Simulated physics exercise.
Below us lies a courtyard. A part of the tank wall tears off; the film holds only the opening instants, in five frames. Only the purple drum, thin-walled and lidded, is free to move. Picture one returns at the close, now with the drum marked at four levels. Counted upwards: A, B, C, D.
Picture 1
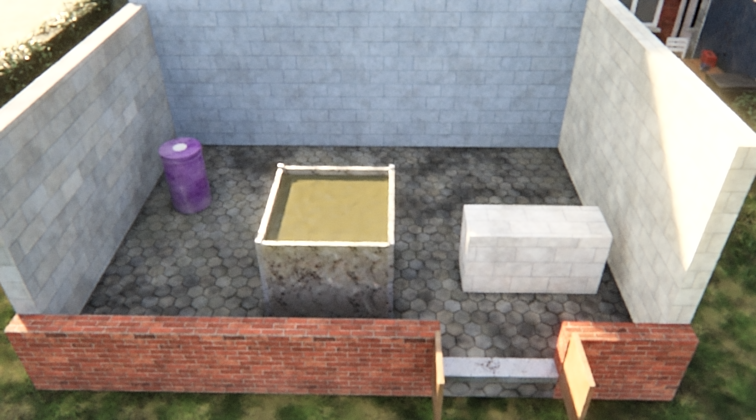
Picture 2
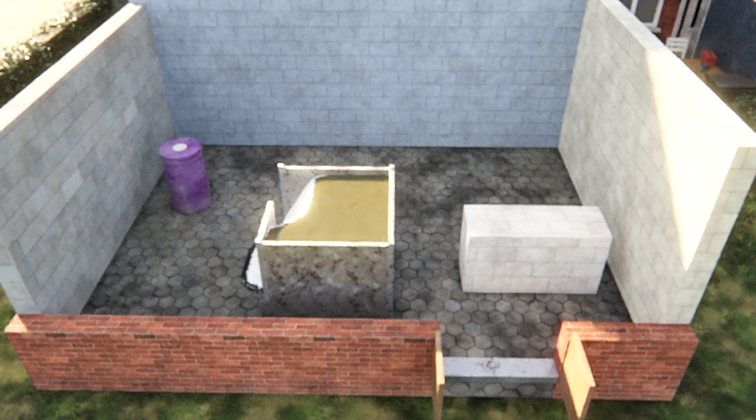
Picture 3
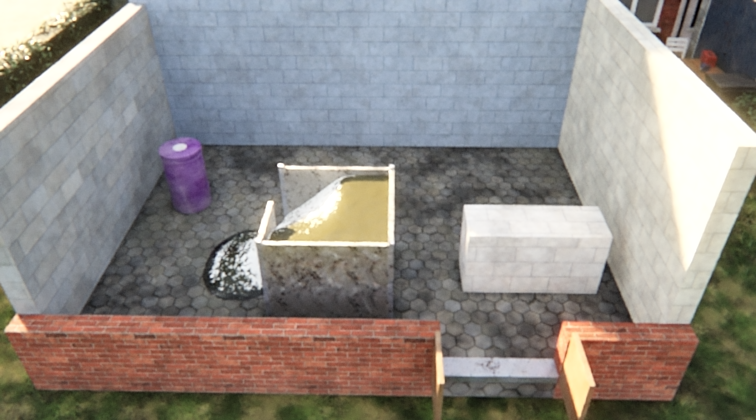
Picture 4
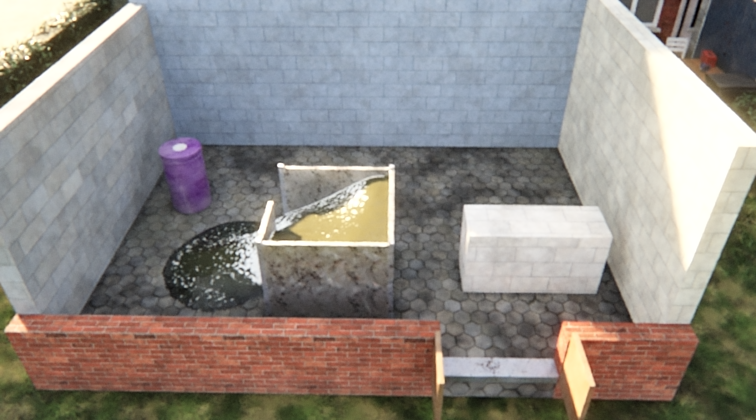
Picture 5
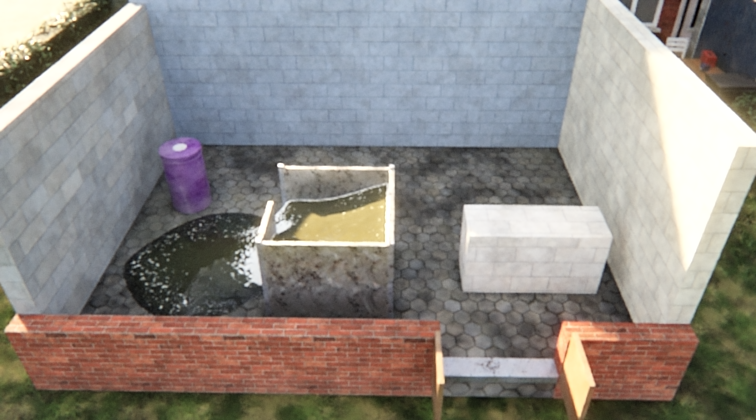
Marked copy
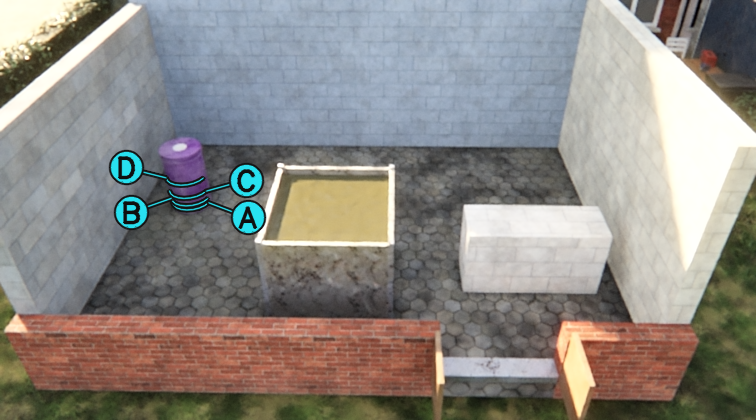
A big square tank of murky water opened on its left side inside a walled courtyard, and water poured out, spreading into a widening dark puddle on the paving while the purple drum stayed still.
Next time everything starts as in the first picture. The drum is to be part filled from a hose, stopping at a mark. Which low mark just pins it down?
D is the one.
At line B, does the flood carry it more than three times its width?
Yes.
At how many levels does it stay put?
One of them.
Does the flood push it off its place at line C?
Yes, that goes wrong.
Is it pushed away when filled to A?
Yes, that goes wrong.
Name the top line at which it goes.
C.
In cyan, A at (186, 210); B at (185, 205); C at (184, 198); D at (180, 185); from the bottom up A, B, C, D.
With A, it is pushed about 5 times its own width away.
With B, it is pushed about 5 times its own width away.
With C, it is pushed about twice its own width away.
With D, it shifts by a finger or two and stays.
